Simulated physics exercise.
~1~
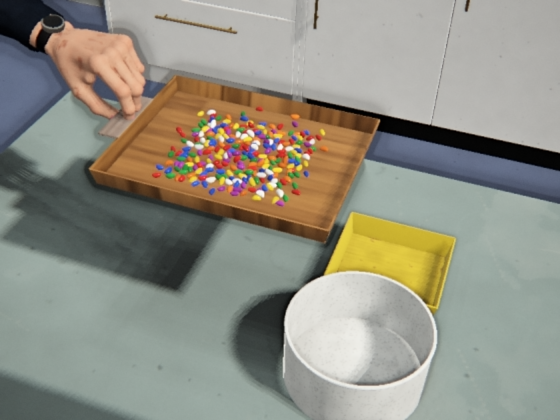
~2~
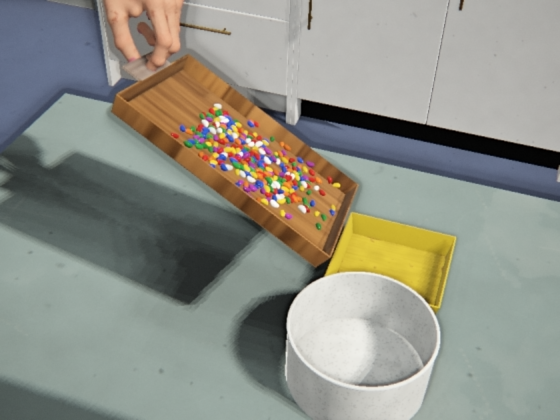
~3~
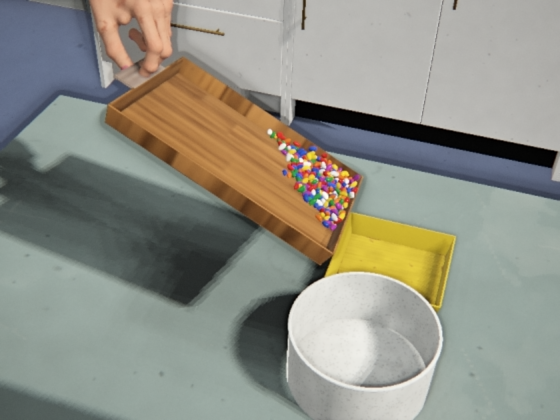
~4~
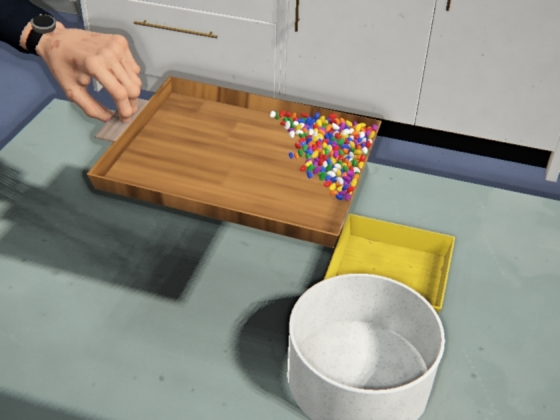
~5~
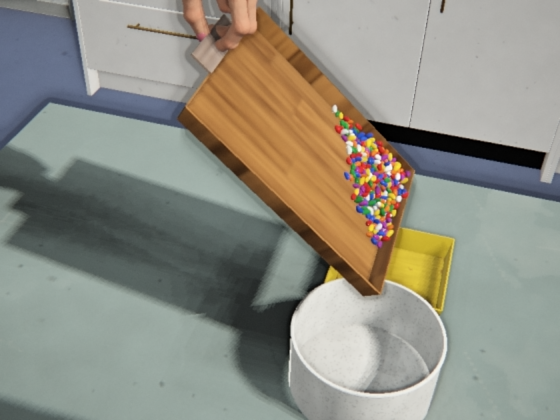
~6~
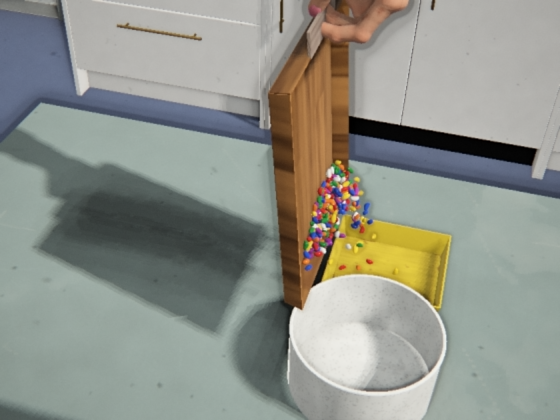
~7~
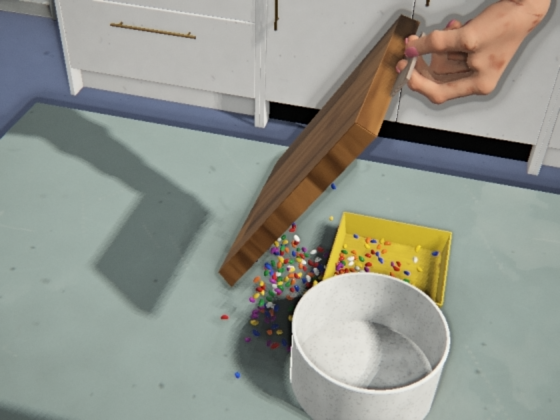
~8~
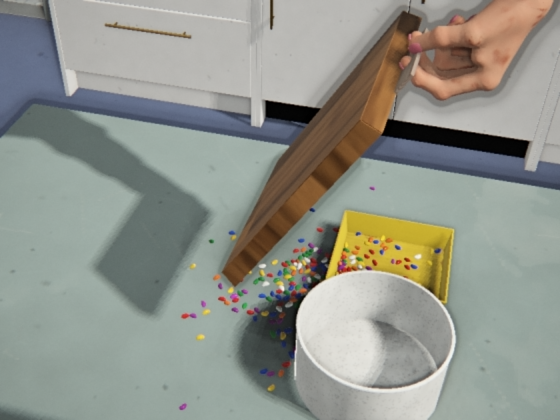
A wooden tray of colorful jelly beans was tilted to the right by a hand, leveled, then lifted and tipped right over, spilling most of them onto the table and some into the yellow tin, while the white pot stayed empty.
